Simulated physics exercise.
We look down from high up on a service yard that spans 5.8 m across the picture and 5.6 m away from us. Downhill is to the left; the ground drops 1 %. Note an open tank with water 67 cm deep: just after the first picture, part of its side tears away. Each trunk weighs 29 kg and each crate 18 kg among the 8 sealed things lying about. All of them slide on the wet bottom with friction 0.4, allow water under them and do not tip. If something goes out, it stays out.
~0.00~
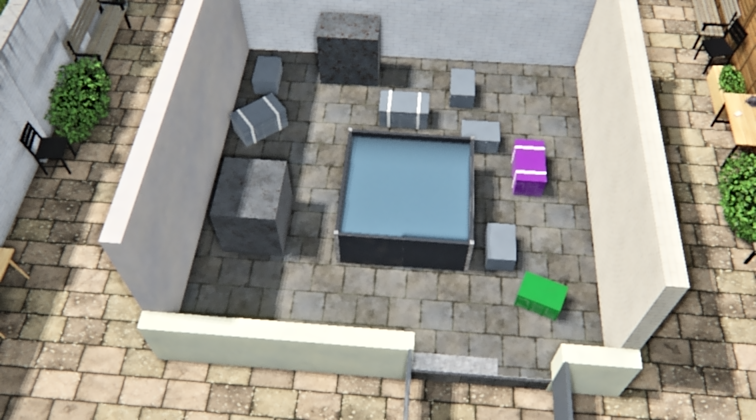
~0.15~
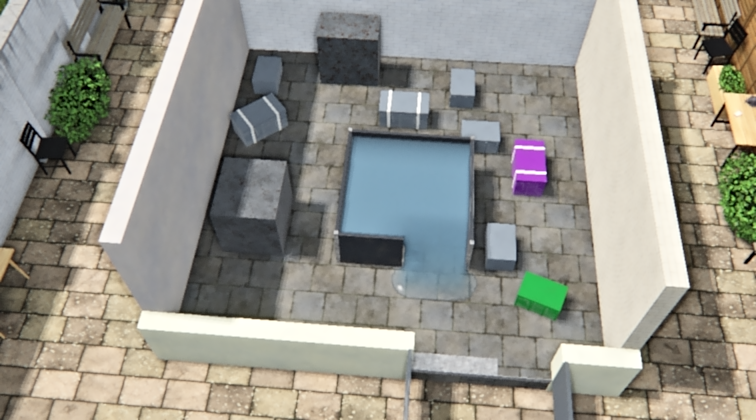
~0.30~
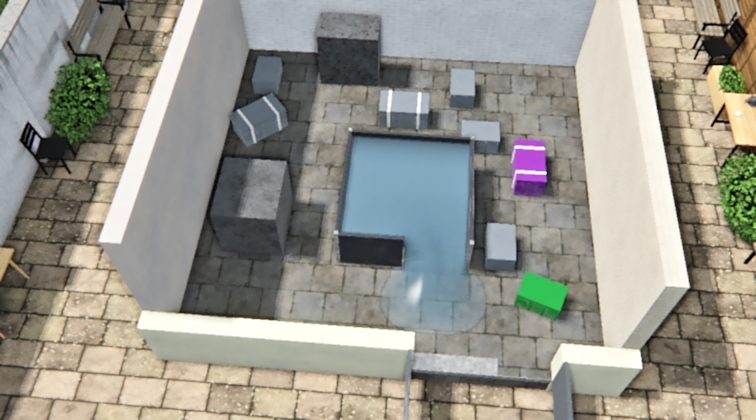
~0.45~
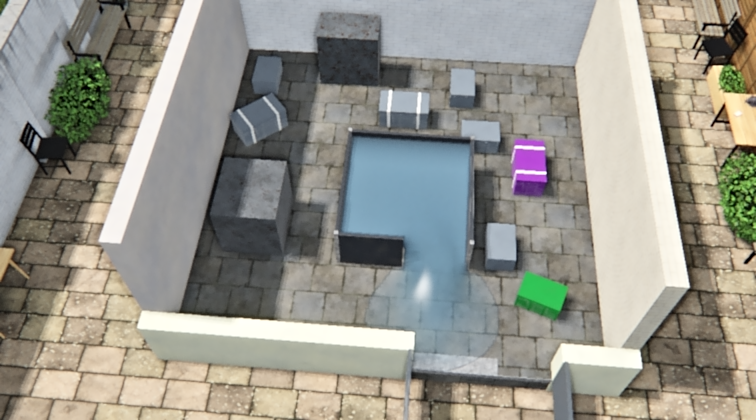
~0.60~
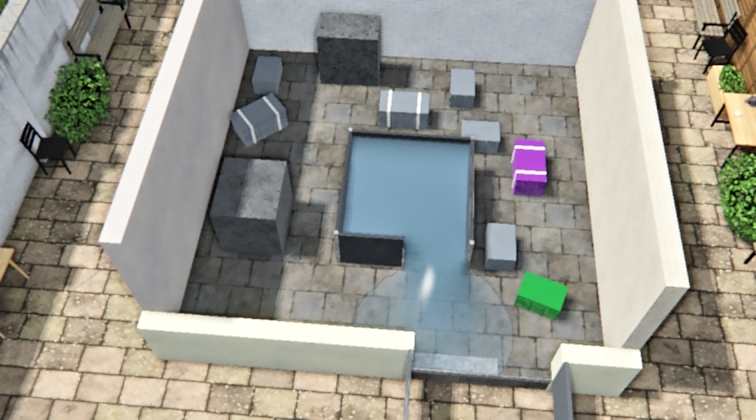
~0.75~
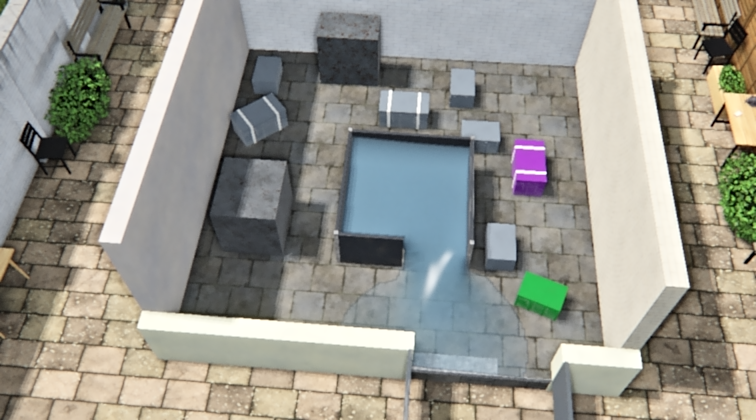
At first, an open tank of water stands full in a walled yard among gray blocks, a purple trunk and a green crate. Then part of its near side gives way and water pours out, spreading over the paving toward the gap in the front wall, while the trunk, crate and blocks stay still.
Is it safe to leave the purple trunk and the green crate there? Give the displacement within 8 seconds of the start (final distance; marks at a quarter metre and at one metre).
As I see it, the purple trunk stays about where it was. The green crate stays about where it was.
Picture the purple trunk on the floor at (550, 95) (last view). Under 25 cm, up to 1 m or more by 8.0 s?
It hardly budges.
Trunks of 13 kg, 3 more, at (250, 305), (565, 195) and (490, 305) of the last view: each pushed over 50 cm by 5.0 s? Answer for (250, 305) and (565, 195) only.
As asked, in order: Clear of the mark; shy of the mark.
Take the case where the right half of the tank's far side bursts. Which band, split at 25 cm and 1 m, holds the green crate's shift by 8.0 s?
Afterwards the green crate is carried a long way.
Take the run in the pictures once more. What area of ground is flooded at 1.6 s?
Some 9.0 m2.
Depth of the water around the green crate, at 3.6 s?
About 2 cm.
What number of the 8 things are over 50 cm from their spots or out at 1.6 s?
At that moment it comes to 0.
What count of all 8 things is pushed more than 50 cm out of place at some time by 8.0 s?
The number is 0.
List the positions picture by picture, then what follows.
The first frame shows the purple trunk at (531, 160) rests on the ground; the green crate at (543, 291), on the bottom; water covers 3.2 m2; 0 of 8 have shifted.
The second frame shows the purple trunk at (531, 160) rests on the ground; the green crate at (543, 291) rests on the ground; water covers 3.7 m2; 0 of 8 have shifted.
The third frame shows the purple trunk at (531, 160), on the bottom; the green crate at (543, 291), on the bottom; 4.5 m2 under water; 0 of 8 have shifted.
The fourth frame shows the purple trunk at (531, 160) rests on the ground; the green crate at (543, 291), on the bottom; water covers 5.4 m2; 0 of 8 have shifted.
The fifth frame shows the purple trunk at (531, 160), on the bottom; the green crate at (543, 291), on the bottom; 5.9 m2 under water; 0 of 8 have shifted.
The sixth frame shows the purple trunk at (531, 160), on the bottom; the green crate at (543, 291), on the bottom; 6.2 m2 under water; 0 of 8 have shifted.
After 1.6 s the purple trunk is near (531, 160), 0.0 m from its start, aground; the green crate is near (543, 291), 0.0 m from its start, aground; 0 of 8 are out; 0 afloat.
After 3.6 s the purple trunk is near (531, 160), 0.0 m from its start, aground; the green crate is near (543, 291), 0.0 m from its start, aground; 0 of 8 are out; 0 afloat.
After 5.6 s the purple trunk is near (531, 160), 0.0 m from its start, aground; the green crate is near (543, 291), 0.0 m from its start, aground; 0 of 8 are out; 0 afloat.
After 8.0 s the purple trunk is near (531, 160), 0.0 m from its start, aground; the green crate is near (543, 291), 0.0 m from its start, aground; 0 of 8 are out; 0 afloat.
